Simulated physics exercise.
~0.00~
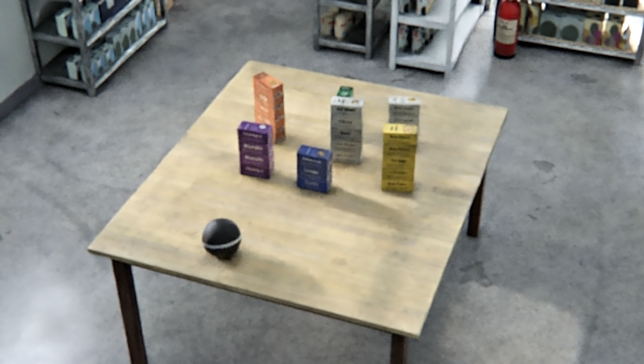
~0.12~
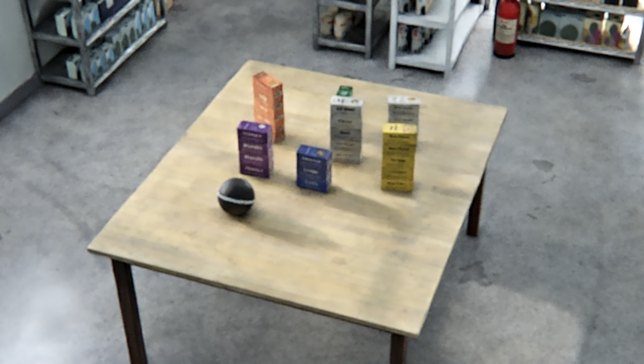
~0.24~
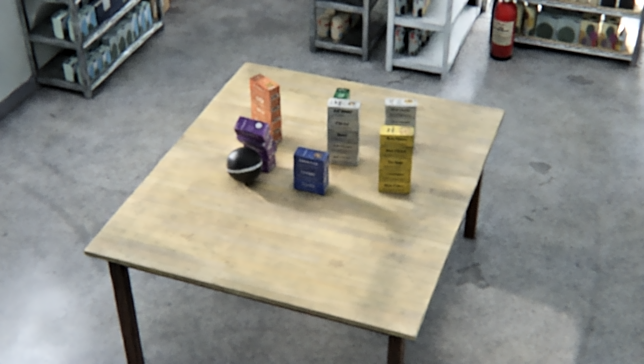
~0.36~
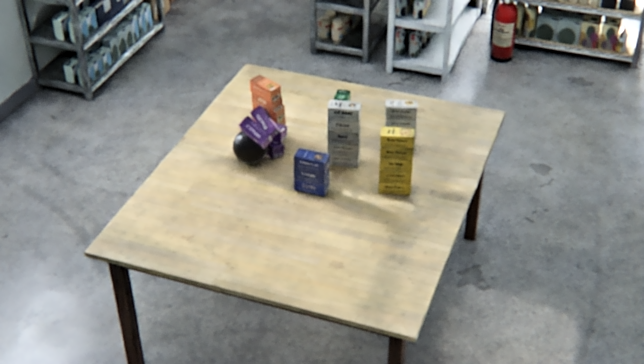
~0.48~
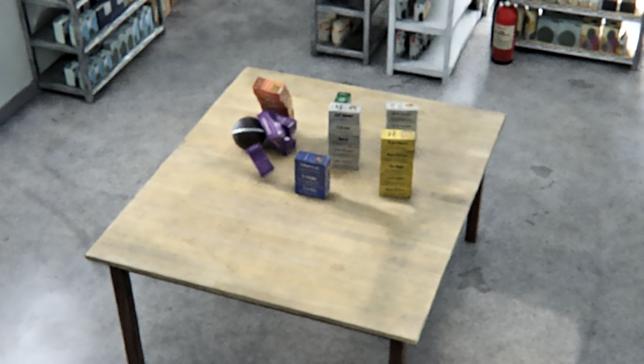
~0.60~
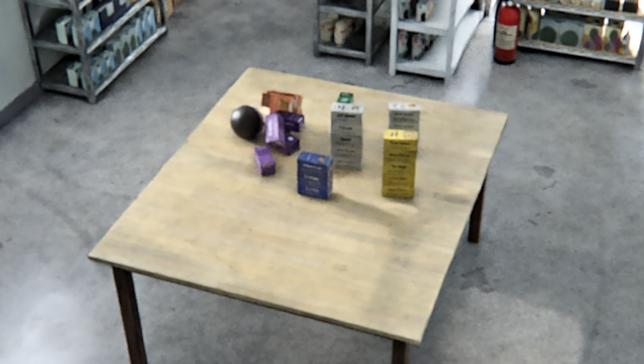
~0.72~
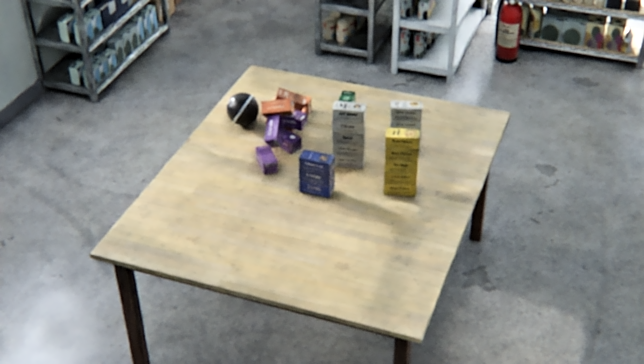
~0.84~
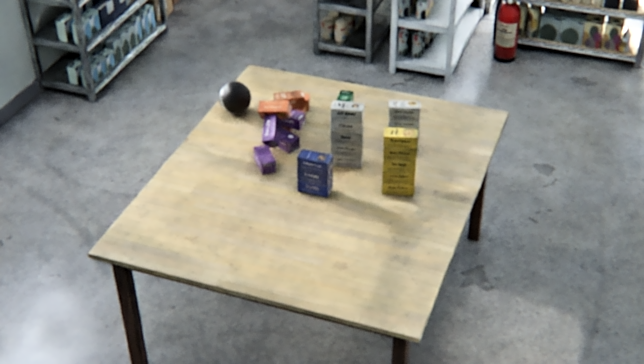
A dark ball with a pale stripe rolls across a light wooden table towards colourful stacks of small packets, seen from above in a grey-floored room with shelves and a red extinguisher behind. Purple and orange stacks stand at the left, blue in front, yellow to the right, and pale grey and green-topped ones behind. The ball strikes the purple stack, whose upper packets tip and tumble onto the table. The orange stack behind then leans and collapses into a low heap. The ball rolls on towards the far left corner, still moving away, while the other stacks remain upright.
